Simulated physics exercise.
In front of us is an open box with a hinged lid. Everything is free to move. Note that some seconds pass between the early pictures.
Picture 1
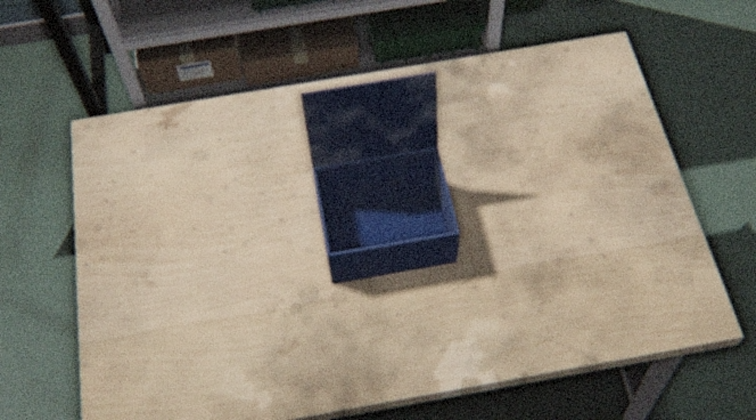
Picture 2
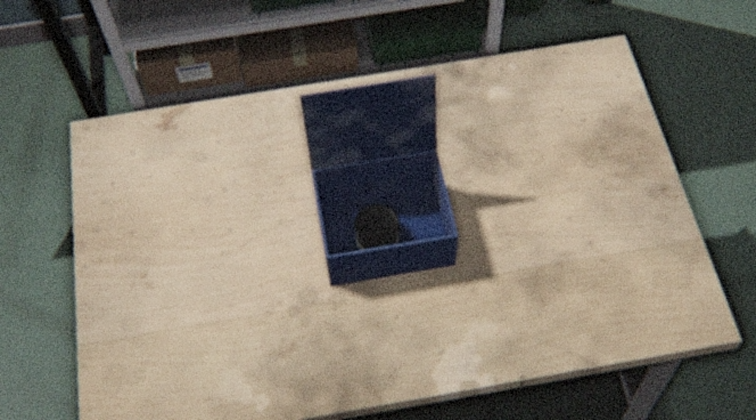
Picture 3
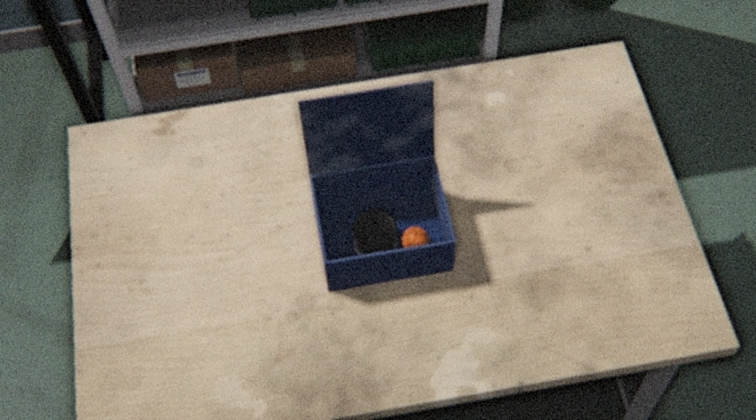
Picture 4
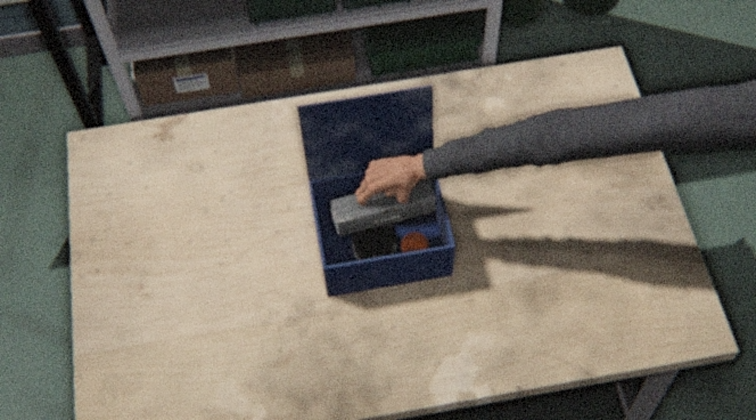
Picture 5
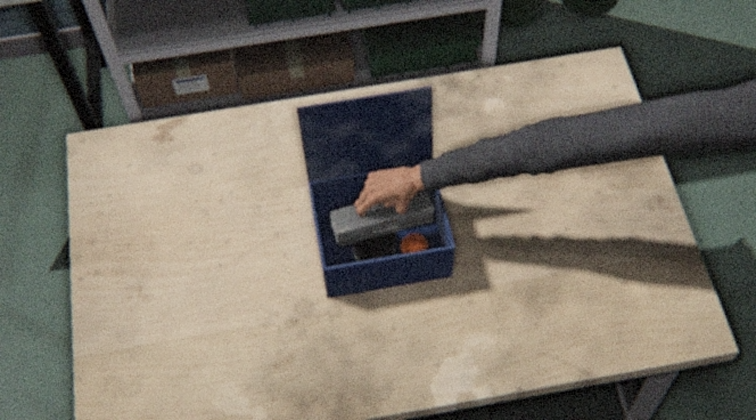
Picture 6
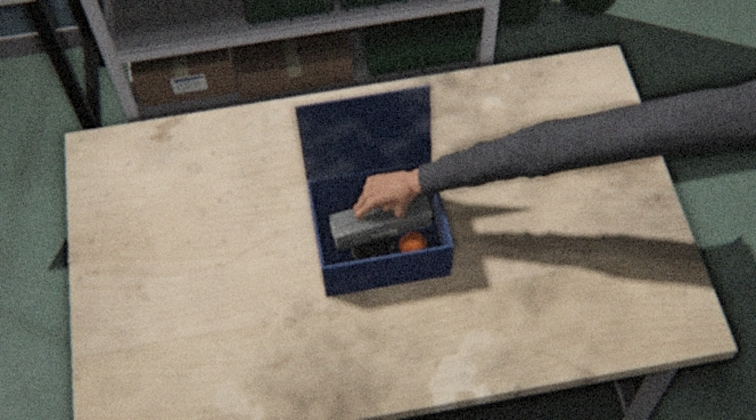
Black tub, then orange ball appearing in an open blue box on a table, before a hand lowers in a grey carton.
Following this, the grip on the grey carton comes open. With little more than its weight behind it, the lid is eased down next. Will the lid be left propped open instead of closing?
No, it closes flat.
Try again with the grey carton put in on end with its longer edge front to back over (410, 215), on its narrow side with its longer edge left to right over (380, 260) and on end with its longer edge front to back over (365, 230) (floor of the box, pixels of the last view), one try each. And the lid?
First try leaves it partly open, second try leaves it shut, third try leaves it partly open.
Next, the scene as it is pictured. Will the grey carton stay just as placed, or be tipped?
In the end, it keeps its orientation.
Then, 1.40 s past the last view, lid 73° above the rim.
Then, 1.90 s past the last view, lid 27° above the rim.
Finally, lid shut; all 3 still in place. Final places as the last picture's camera would see them, grey carton near (381, 221).
